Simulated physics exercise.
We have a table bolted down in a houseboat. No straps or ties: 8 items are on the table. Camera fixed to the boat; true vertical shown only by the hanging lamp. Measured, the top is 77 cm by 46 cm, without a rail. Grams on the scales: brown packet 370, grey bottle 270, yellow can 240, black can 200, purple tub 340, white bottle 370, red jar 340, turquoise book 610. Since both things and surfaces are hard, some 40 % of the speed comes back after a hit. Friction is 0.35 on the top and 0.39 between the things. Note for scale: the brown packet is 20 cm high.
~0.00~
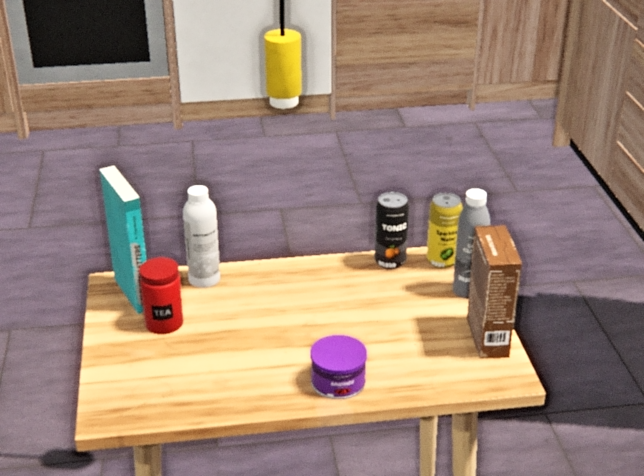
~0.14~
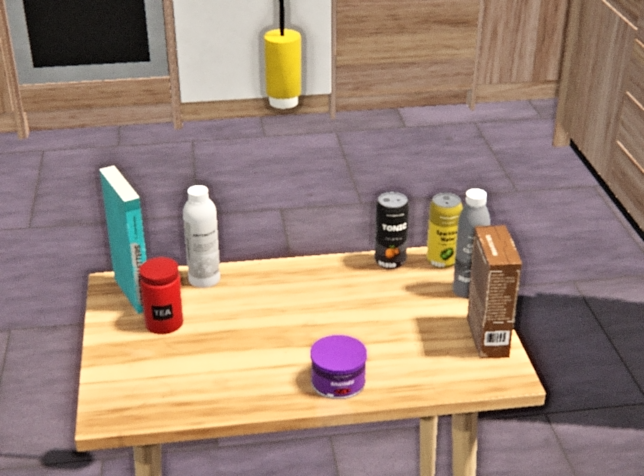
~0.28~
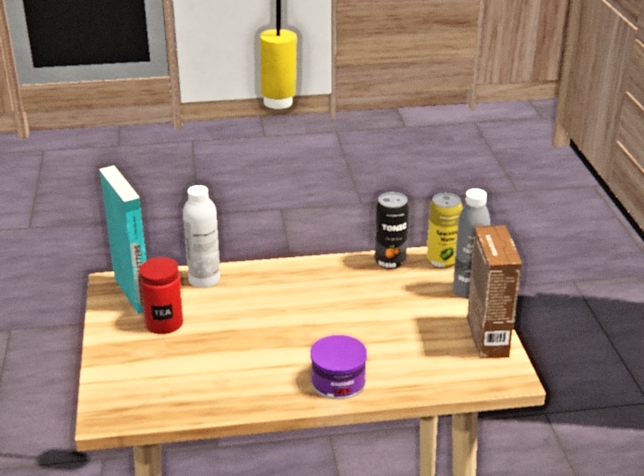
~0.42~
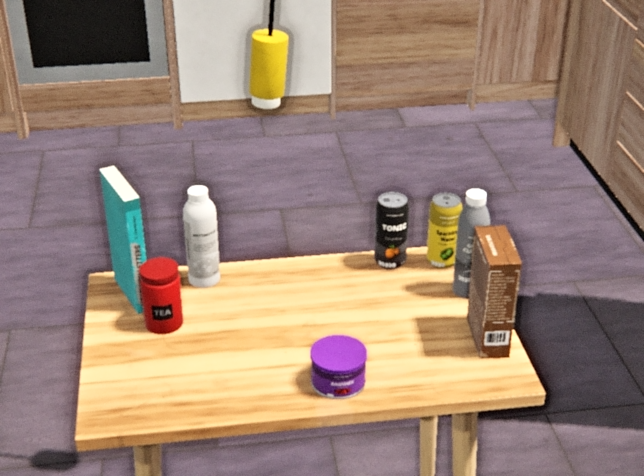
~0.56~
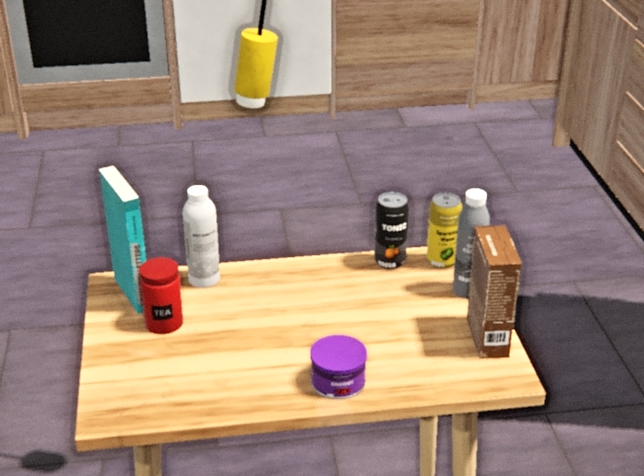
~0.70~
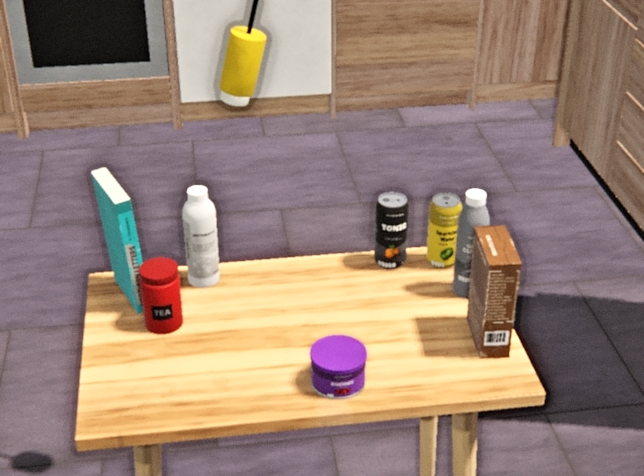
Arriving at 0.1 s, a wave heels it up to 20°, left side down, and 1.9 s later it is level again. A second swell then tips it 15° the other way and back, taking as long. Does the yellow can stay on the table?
Safe.
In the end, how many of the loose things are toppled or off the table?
All told, 4.
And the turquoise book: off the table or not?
When everything stops, the turquoise book is out of bounds.
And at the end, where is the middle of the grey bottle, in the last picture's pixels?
My guess is roughly (342, 289).
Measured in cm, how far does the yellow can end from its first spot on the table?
1 cm.
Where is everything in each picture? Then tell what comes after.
Boat level; yellow can (444, 232); brown packet (492, 292), in the first frame.
Boat level; black can (392, 232); purple tub (339, 367), in the second frame.
Heel 2°, left side down; white bottle (201, 236); red jar (162, 296), in the third frame.
Heel 5°, left side down; turquoise book (126, 241); brown packet (492, 292), in the fourth frame.
Heel 10°, left side down; grey bottle (472, 244); black can (391, 232), in the fifth frame.
Heel 14°, left side down; yellow can (444, 232); purple tub (338, 367), in the sixth frame.
After 1.10 s, heel 20°, left side down; turquoise book now off the table; brown packet 15° off its base; grey bottle 11° off its base.
After 1.30 s, heel 17°, left side down; brown packet on its side; grey bottle 65° off its base; white bottle 16° off its base.
After 1.50 s, heel 11°, left side down; brown packet on its side; grey bottle on its side; white bottle 75° off its base.
After 1.70 s, heel 5°, left side down; brown packet on its side; grey bottle on its side; white bottle on its side.
In the end (4.4 s), off the table, turquoise book; toppled on the table, brown packet, grey bottle and white bottle; the other 4 under 5 cm from the start. In the last view, yellow can near (442, 232).
